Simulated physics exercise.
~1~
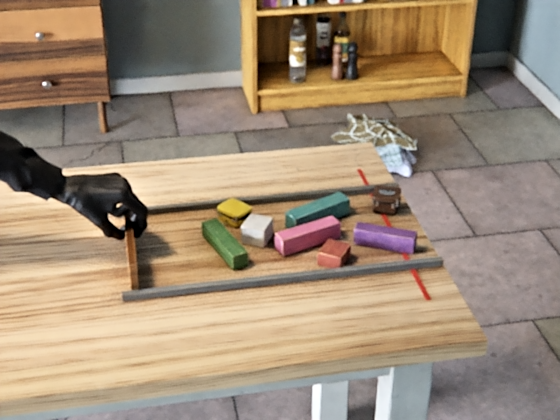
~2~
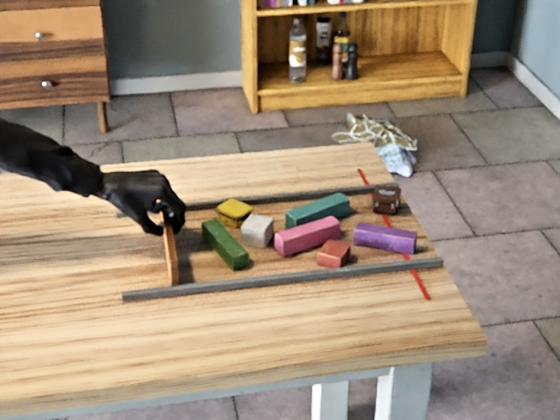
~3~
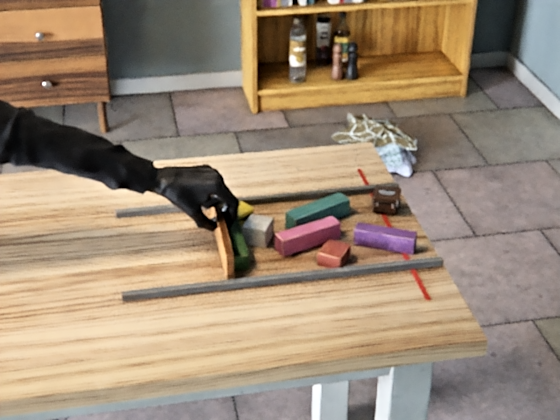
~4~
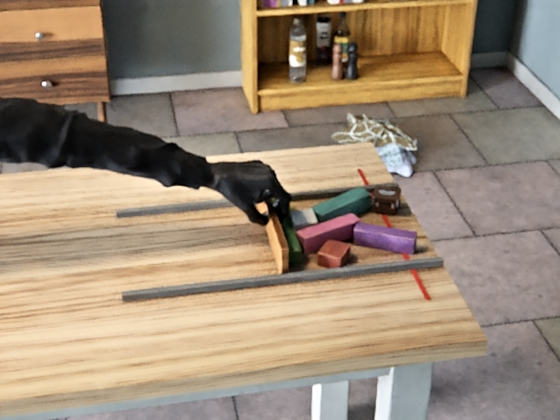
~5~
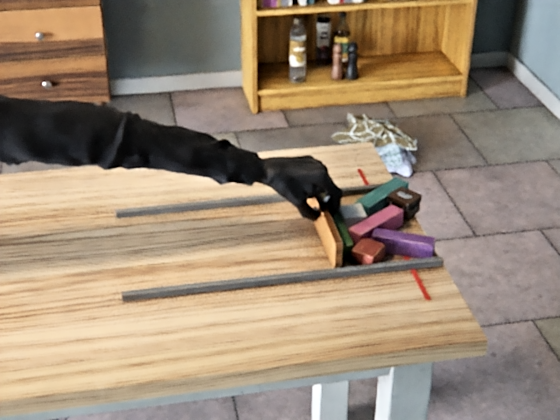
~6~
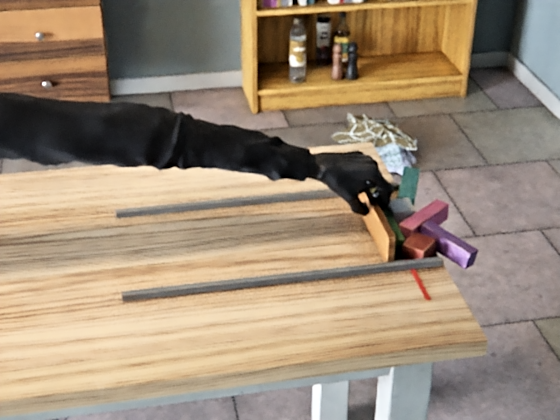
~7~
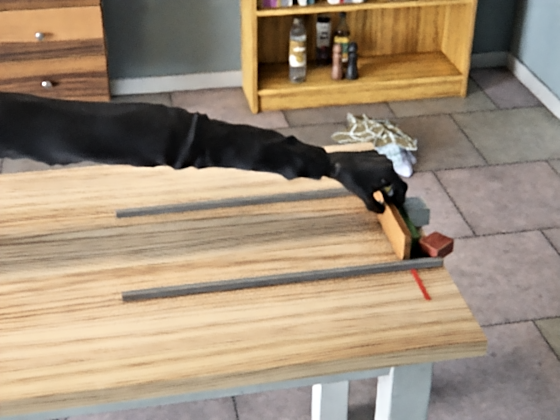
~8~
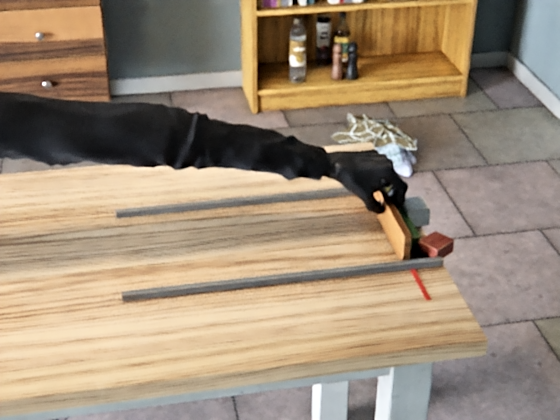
A black-gloved hand sweeps colored blocks right with a board, dropping several off the table's edge.
